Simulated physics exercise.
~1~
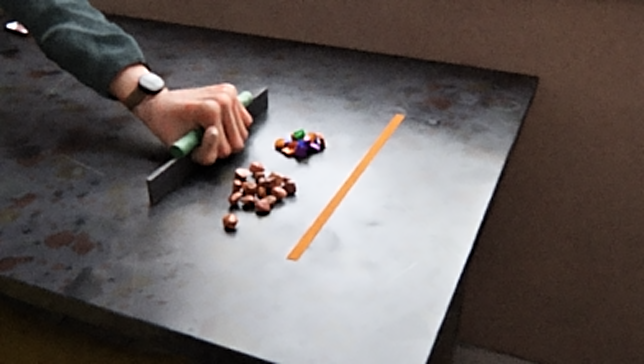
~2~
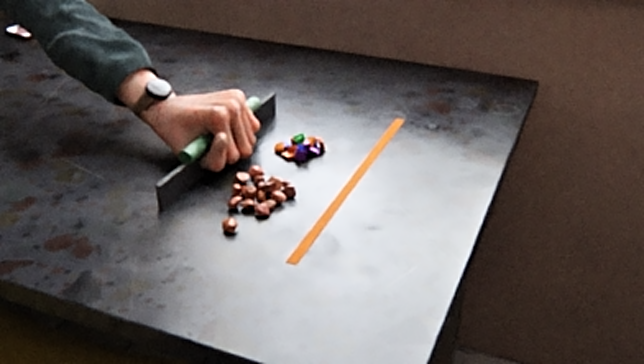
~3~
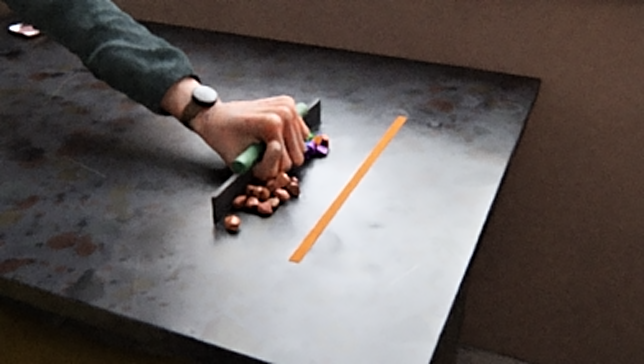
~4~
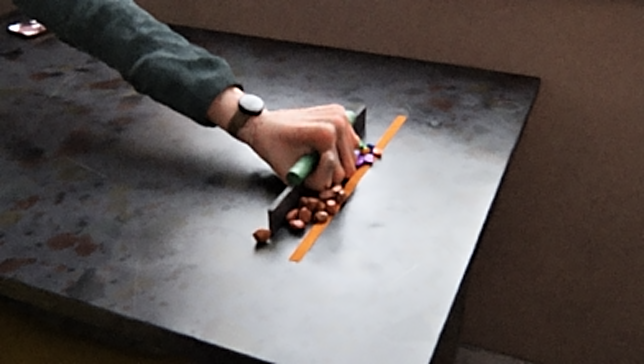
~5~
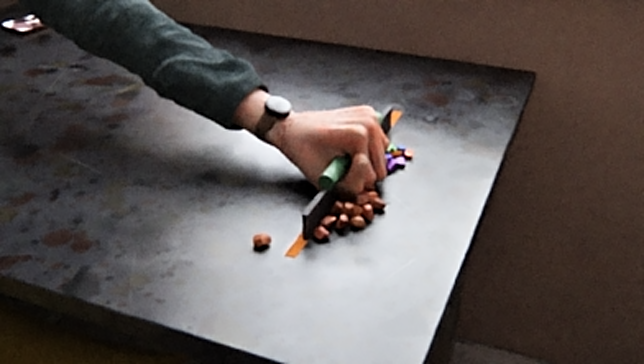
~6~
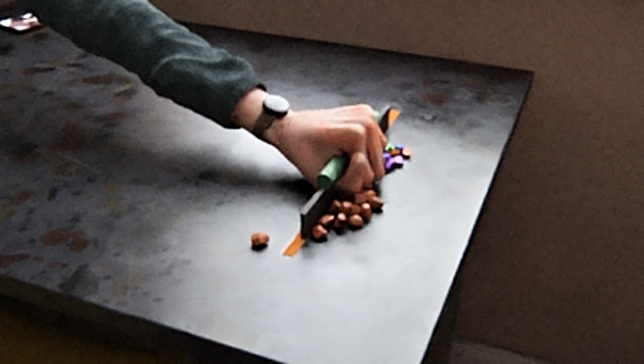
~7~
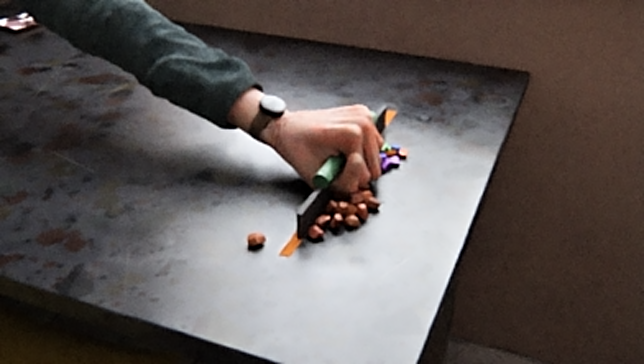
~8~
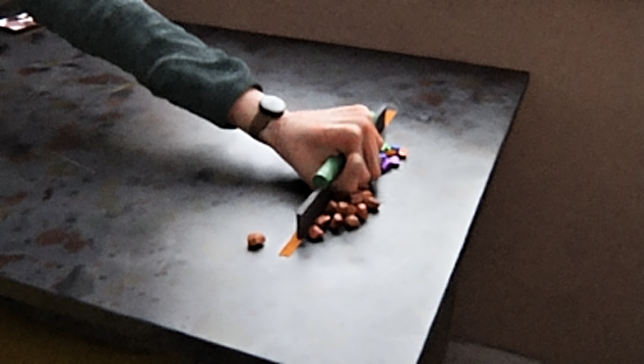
A hand pushes two small piles right with a scraper, stopping at the orange tape.
